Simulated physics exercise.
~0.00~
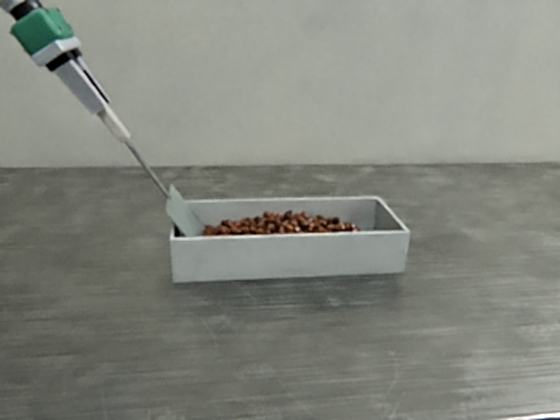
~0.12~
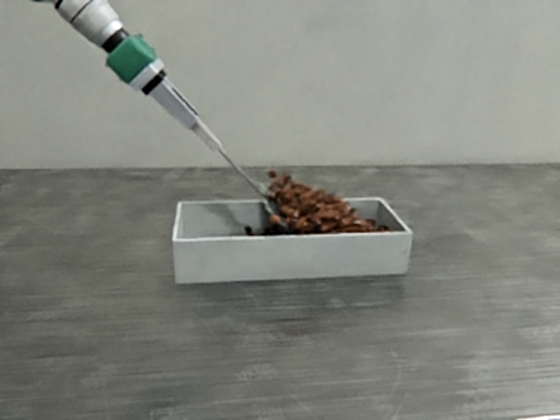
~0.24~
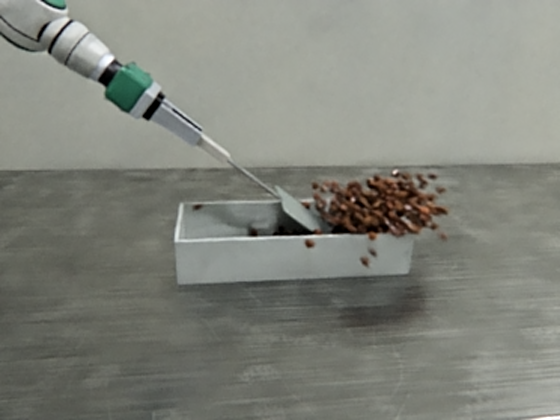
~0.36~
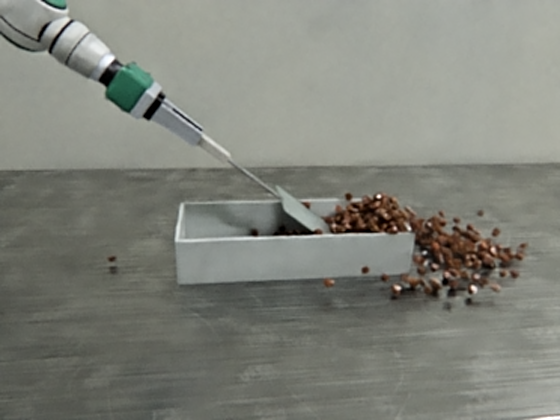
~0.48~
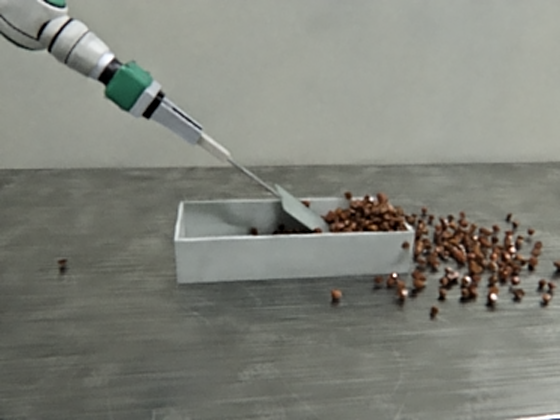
A robot arm in white and green reaches in from the upper left, holding a thin spatula in a pale grey tray of small brown pellets. The tray sits on a dark grey tabletop before a light wall, seen from the front and slightly above. The blade sweeps right, flattening as it goes and heaping the pellets steeply. It stops partway along, and a burst of pellets flies over the right end. They scatter across the table, with a few stray bits at left, while many remain piled in the tray beside the still blade.
